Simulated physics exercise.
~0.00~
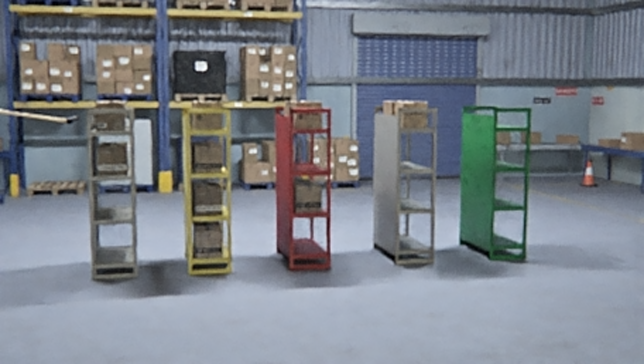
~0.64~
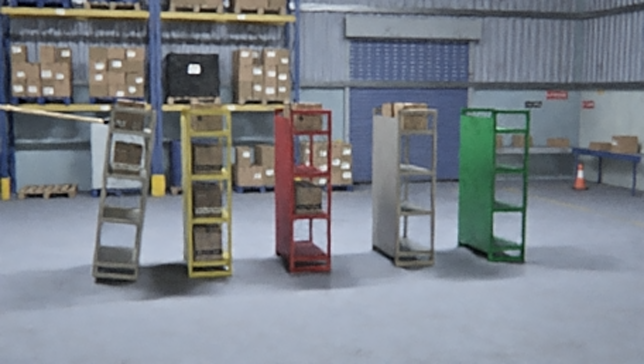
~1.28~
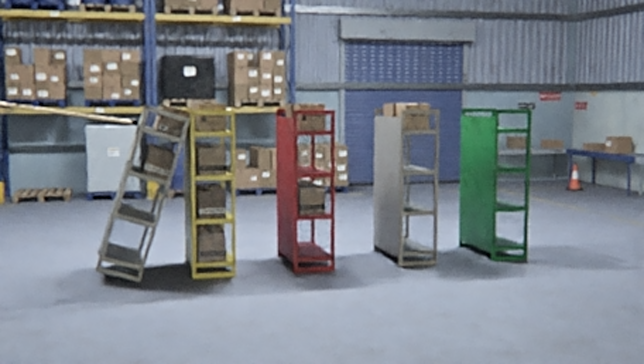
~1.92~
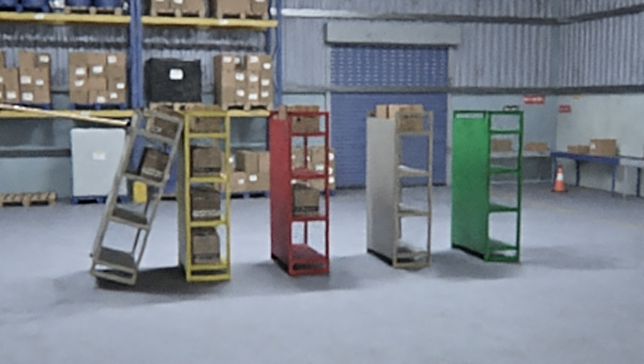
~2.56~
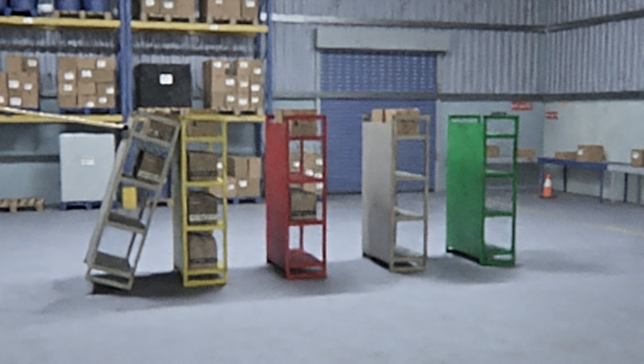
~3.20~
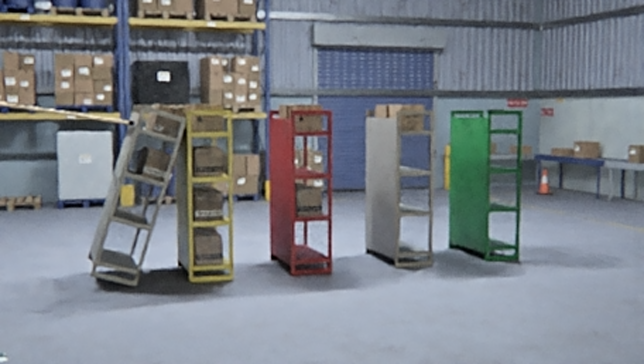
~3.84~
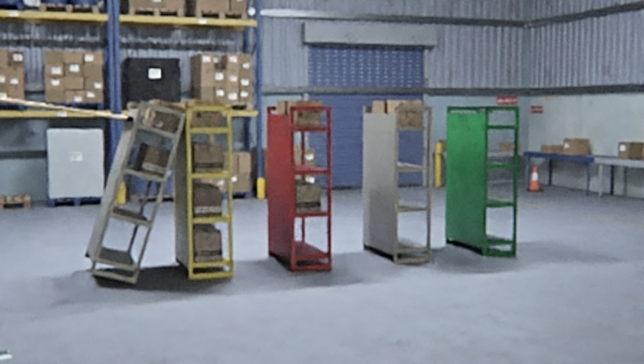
A grey metal rack tips right under a pole's push and leans against the yellow rack, which stays standing beside three others.
